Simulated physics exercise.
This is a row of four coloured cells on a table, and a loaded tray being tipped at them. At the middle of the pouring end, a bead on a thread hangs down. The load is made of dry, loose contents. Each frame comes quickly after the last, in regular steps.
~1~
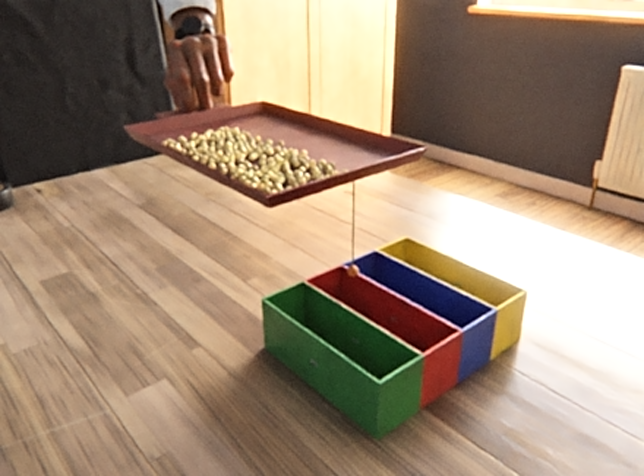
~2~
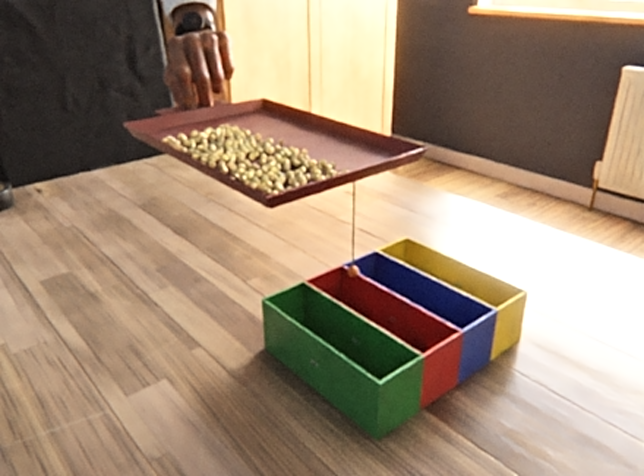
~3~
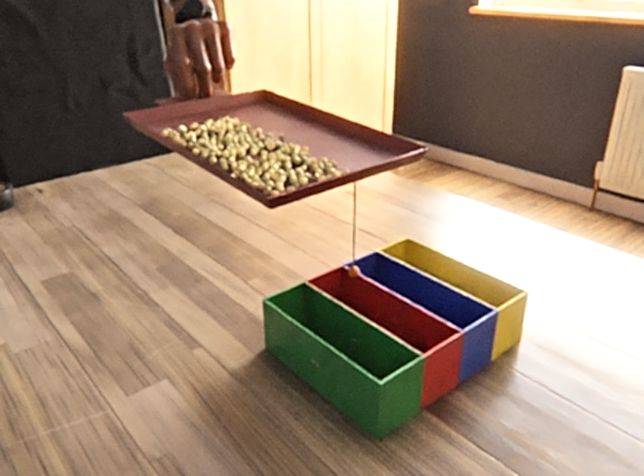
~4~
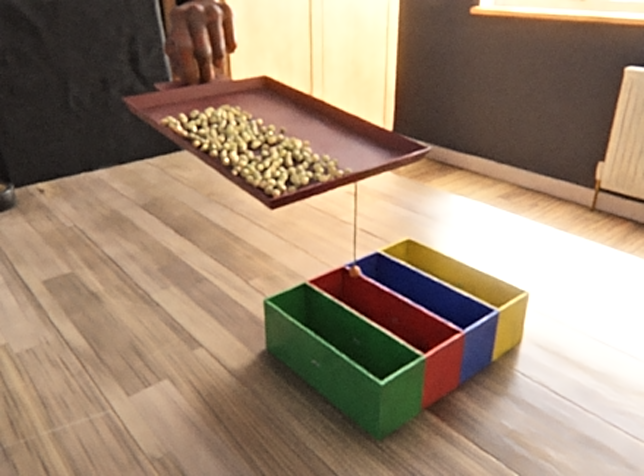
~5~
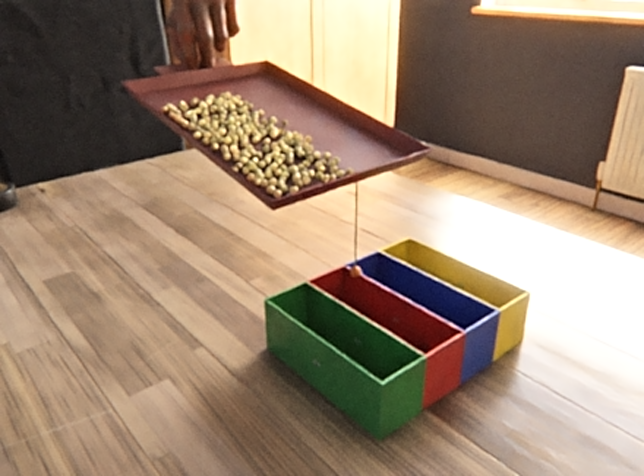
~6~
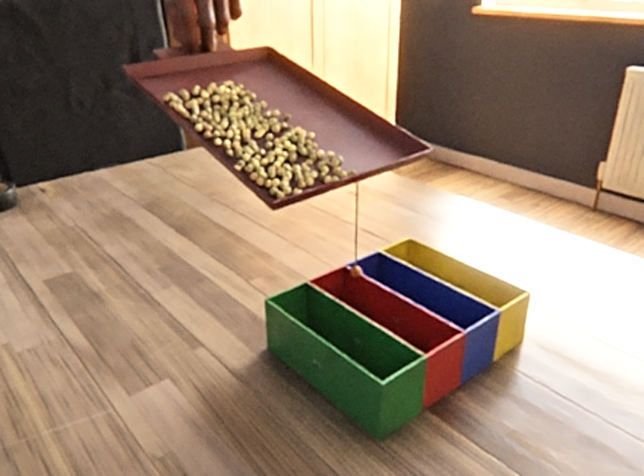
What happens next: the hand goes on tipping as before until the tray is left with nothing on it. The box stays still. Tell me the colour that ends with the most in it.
That would be green.
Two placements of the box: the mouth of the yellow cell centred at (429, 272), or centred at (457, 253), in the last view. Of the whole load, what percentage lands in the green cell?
In the first position around 40 percent, in the second around 30 percent.
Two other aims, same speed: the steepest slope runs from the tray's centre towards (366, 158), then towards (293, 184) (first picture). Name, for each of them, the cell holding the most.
First: The yellow one, second: The cell in green.
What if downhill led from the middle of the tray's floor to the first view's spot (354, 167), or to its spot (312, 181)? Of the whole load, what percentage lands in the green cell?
Roughly 0 % in the first case and 40 % in the second.
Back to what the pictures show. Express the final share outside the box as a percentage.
20 %.
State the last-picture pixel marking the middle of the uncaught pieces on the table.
Roughly at (289, 424).
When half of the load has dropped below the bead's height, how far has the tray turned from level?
At roughly 80°.
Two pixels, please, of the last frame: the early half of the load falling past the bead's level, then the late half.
Near (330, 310) to start, and near (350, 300) afterwards.
Just after the last frame, tray tipped steeply; the larger part on the tray; about a tenth in the green cell; just a few in the red cell; about a tenth falling or outside the box.
A moment on, tray tipped right over; roughly half in the green cell; roughly a quarter in the red cell; about a tenth in the blue cell; roughly a quarter falling or outside the box.
Further on, tray tipped past a quarter turn; roughly half in the green cell; roughly a quarter in the red cell; about a tenth in the blue cell; just a few in the yellow cell; roughly a quarter falling or outside the box.
When it is over, tray tipped past a quarter turn; roughly half in the green cell; roughly a quarter in the red cell; about a tenth in the blue cell; just a few in the yellow cell; roughly a quarter outside the box.
